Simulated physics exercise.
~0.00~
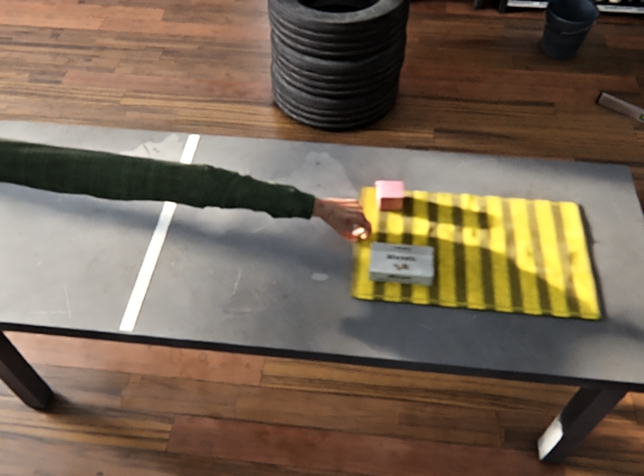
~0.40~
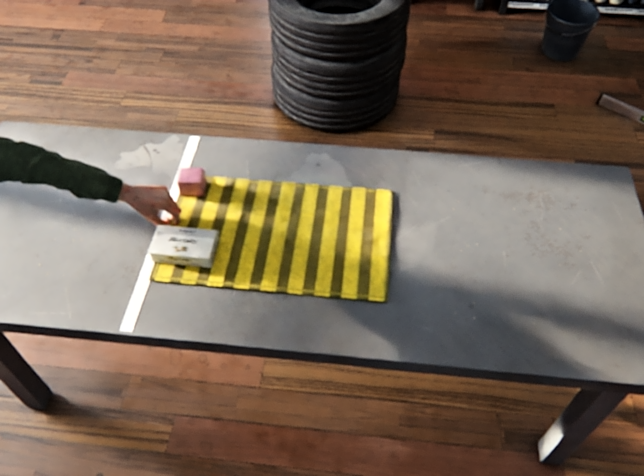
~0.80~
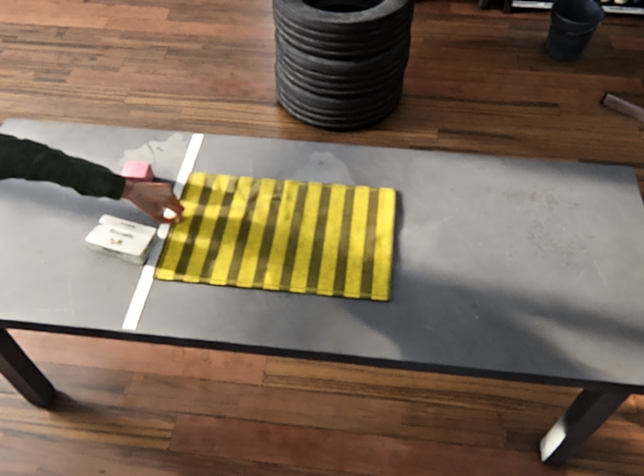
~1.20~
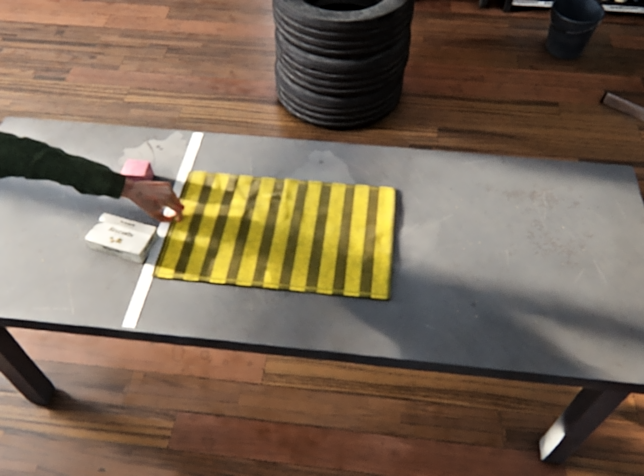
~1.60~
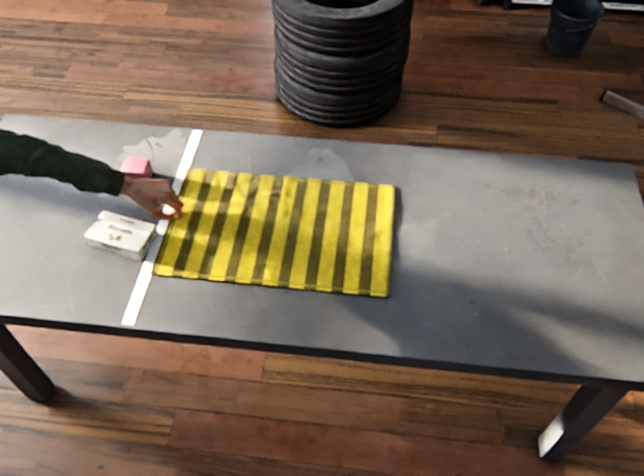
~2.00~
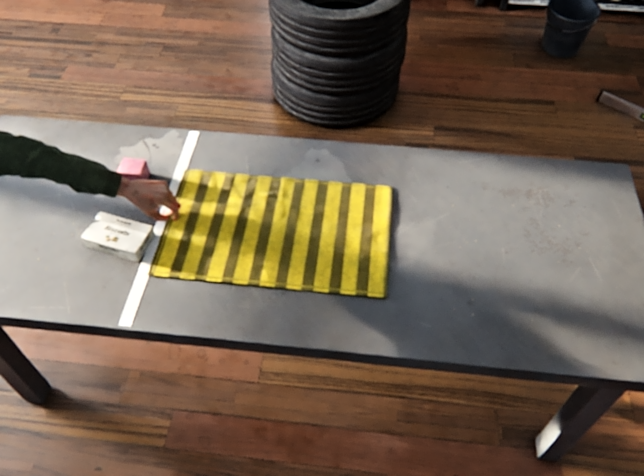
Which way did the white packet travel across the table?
The white packet travelled to the left, first riding on the yellow striped cloth and then sliding off its front edge.
